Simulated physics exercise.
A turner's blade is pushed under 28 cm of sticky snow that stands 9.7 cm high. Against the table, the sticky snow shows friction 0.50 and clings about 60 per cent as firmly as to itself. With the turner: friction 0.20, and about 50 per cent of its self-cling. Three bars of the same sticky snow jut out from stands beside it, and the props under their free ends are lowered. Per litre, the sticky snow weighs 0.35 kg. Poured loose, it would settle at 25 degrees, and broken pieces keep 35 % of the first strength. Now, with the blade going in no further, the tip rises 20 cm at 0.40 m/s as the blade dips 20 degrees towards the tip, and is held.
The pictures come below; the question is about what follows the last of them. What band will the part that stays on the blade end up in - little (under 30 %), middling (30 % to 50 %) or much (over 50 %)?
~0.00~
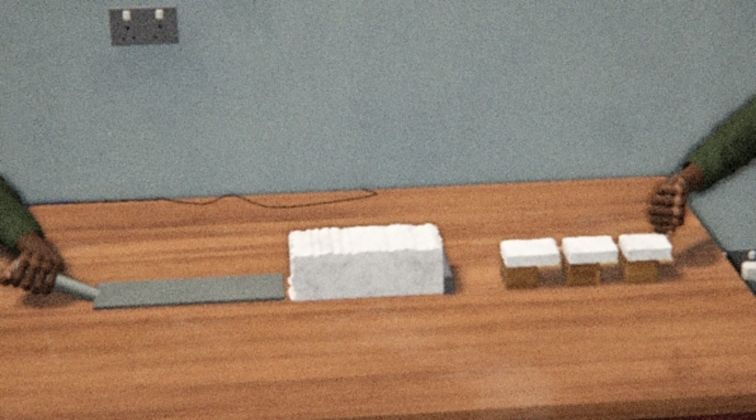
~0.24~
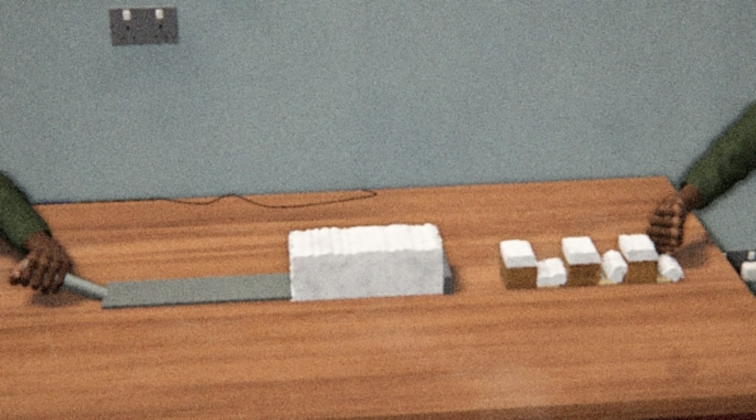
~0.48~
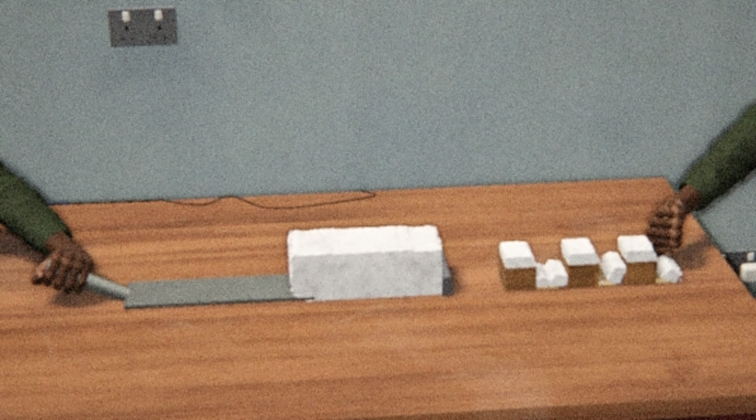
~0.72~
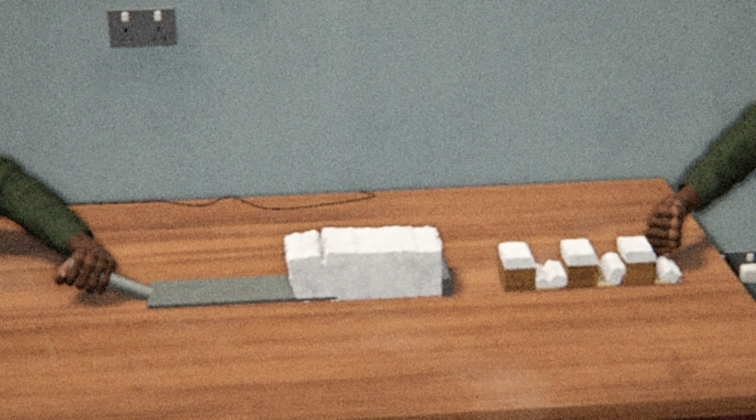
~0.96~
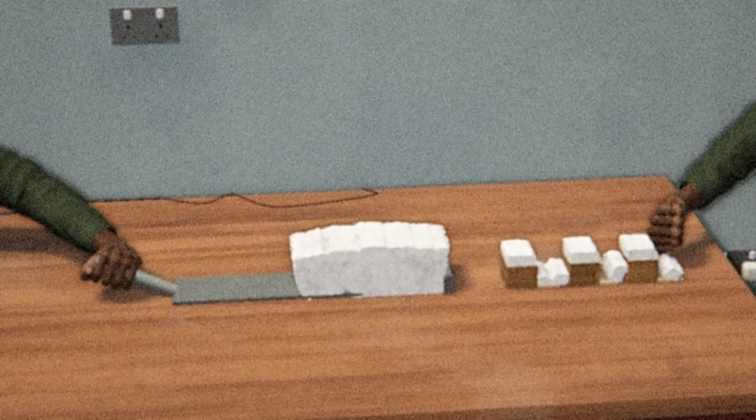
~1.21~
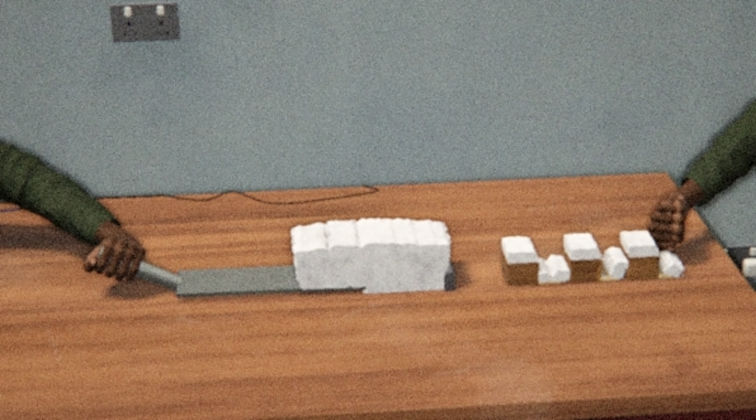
It ends up in the little band.
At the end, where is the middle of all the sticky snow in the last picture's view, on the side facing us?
It comes out near (409, 266), give or take.
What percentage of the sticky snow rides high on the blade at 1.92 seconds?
Roughly 35 percent.
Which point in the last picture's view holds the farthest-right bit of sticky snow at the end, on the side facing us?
At roughly (497, 284).
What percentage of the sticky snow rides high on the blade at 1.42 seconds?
The answer is near 25 per cent.
After 1.42 s, the tip is 8.9 cm up.
After 1.67 s, the tip is 19 cm up.
After 1.92 s, the tip is 20 cm up and 37 % is riding high on the blade.
After 2.17 s, the tip is 20 cm up and 23 % is riding high on the blade.
After 3.00 s, at the end, the tip is 20 cm up and 0 % is riding high on the blade.
